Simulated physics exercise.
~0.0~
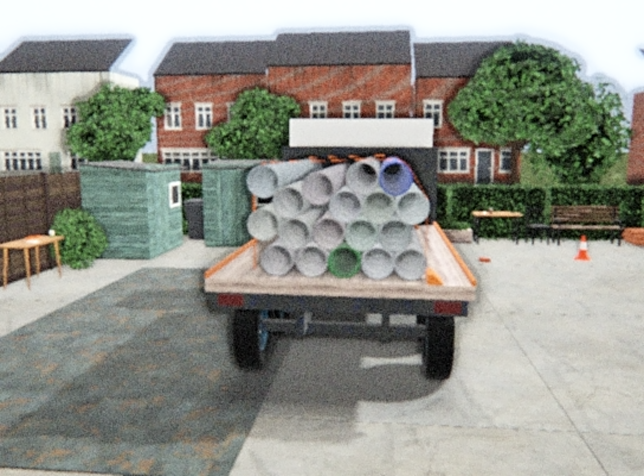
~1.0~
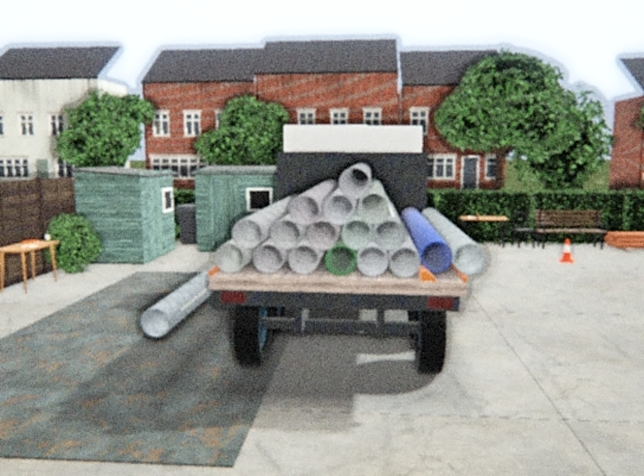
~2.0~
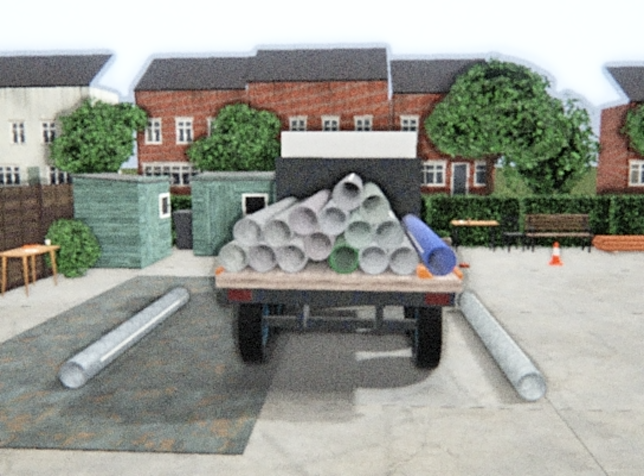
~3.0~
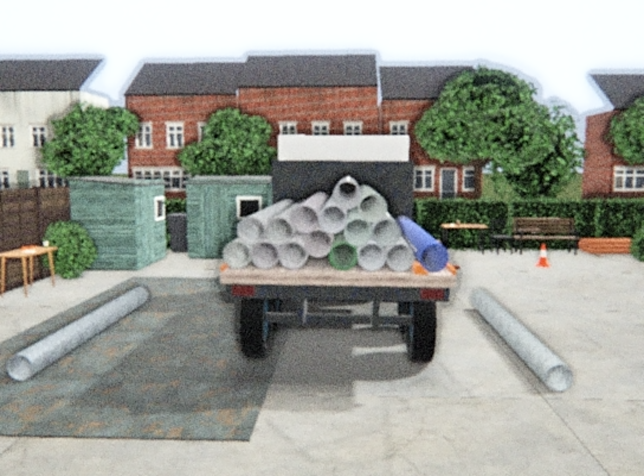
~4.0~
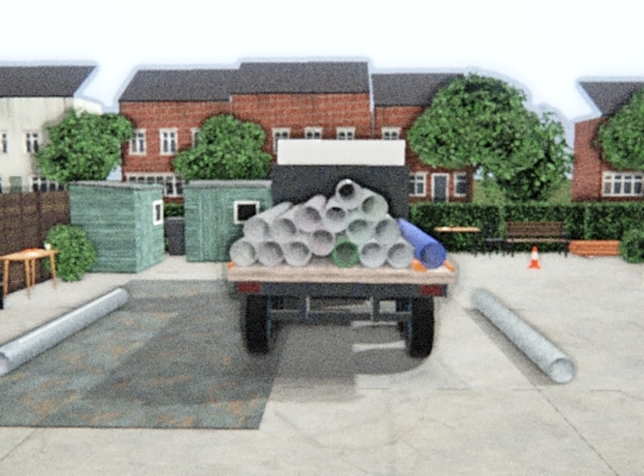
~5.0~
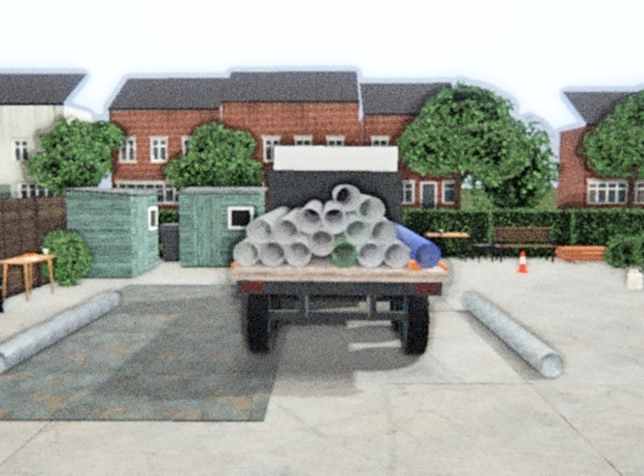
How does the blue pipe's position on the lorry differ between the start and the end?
At the start the blue pipe sat at the top right of the stack. By the end it was lying low on the deck, beside the right edge.
